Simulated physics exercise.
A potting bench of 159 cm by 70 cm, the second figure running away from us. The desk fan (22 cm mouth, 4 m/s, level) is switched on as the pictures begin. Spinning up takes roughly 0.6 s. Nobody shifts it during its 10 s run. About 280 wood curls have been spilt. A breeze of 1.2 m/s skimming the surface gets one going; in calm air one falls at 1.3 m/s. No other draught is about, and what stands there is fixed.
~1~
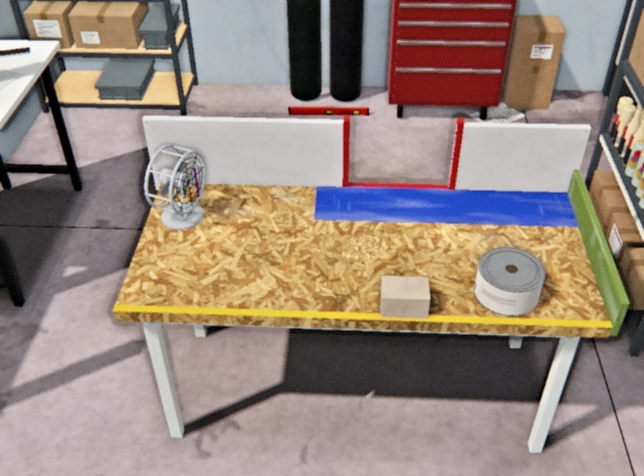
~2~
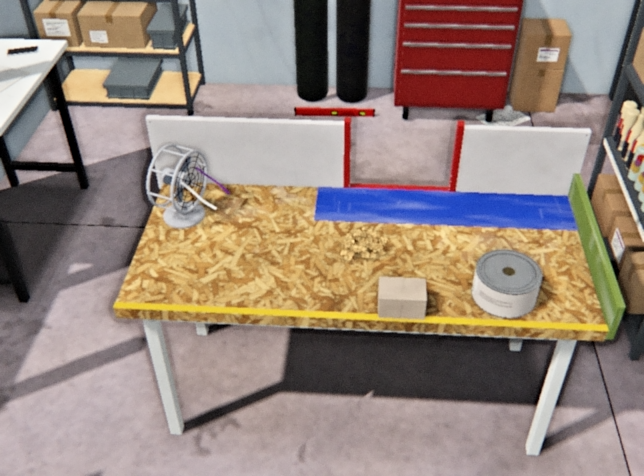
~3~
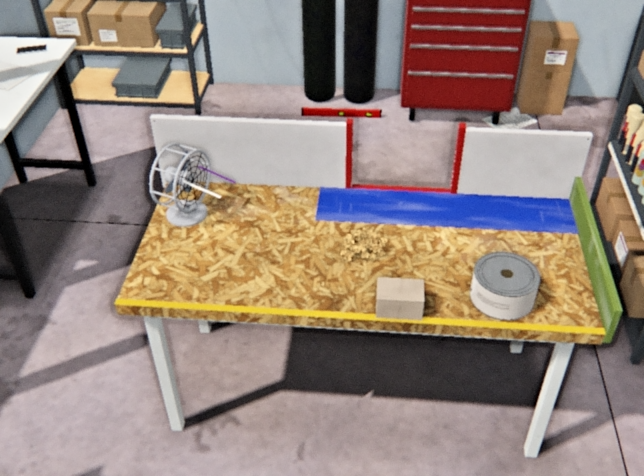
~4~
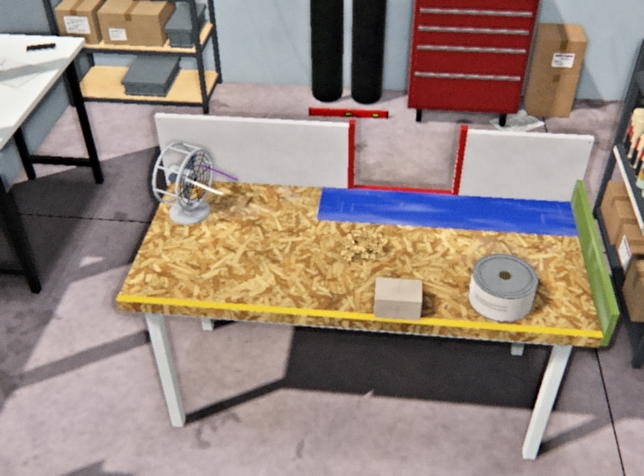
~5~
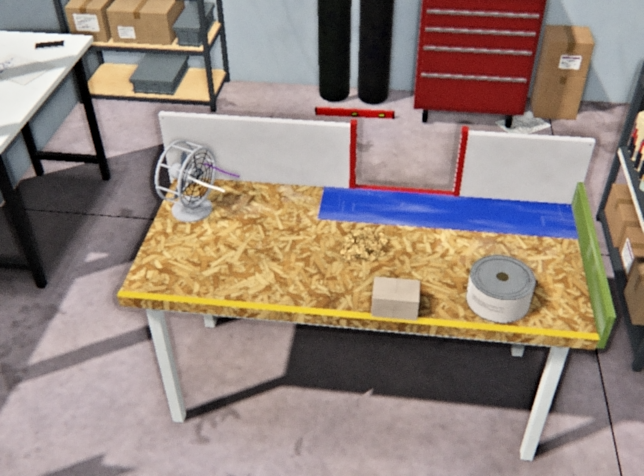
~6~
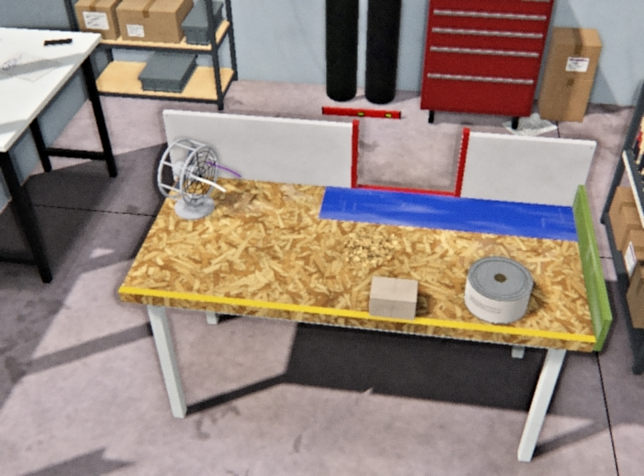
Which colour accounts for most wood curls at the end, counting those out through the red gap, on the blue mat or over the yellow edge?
The blue one.
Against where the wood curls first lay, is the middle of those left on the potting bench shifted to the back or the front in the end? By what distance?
To the back, by about 35 cm.
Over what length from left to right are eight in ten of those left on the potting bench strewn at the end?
About 10 cm.
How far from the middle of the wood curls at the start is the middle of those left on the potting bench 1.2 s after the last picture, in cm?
About 80 cm.
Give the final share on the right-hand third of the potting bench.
Some 80 per cent.
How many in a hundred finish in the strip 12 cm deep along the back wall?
Near 80 %.
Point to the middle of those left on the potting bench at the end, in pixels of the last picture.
Around (572, 204).
Then, 1.2 s after the last picture, 11 % are over the yellow edge, 0 % out through the red gap and 48 % on the blue mat; the middle of those still in play is near (577, 232); 22 % have settled or left.
Then, 2.4 s after the last picture, 15 % are over the yellow edge, 0 % out through the red gap and 62 % on the blue mat; the middle of those still in play is near (574, 219); 39 % have settled or left.
Then, 4.7 s after the last picture, 17 % are over the yellow edge, 0 % out through the red gap and 64 % on the blue mat; the middle of those still in play is near (573, 211); 56 % have settled or left.
Then, 9.2 s after the last picture, at the end, 18 % are over the yellow edge, 0 % out through the red gap and 62 % on the blue mat; the middle of those still in play is near (572, 204).
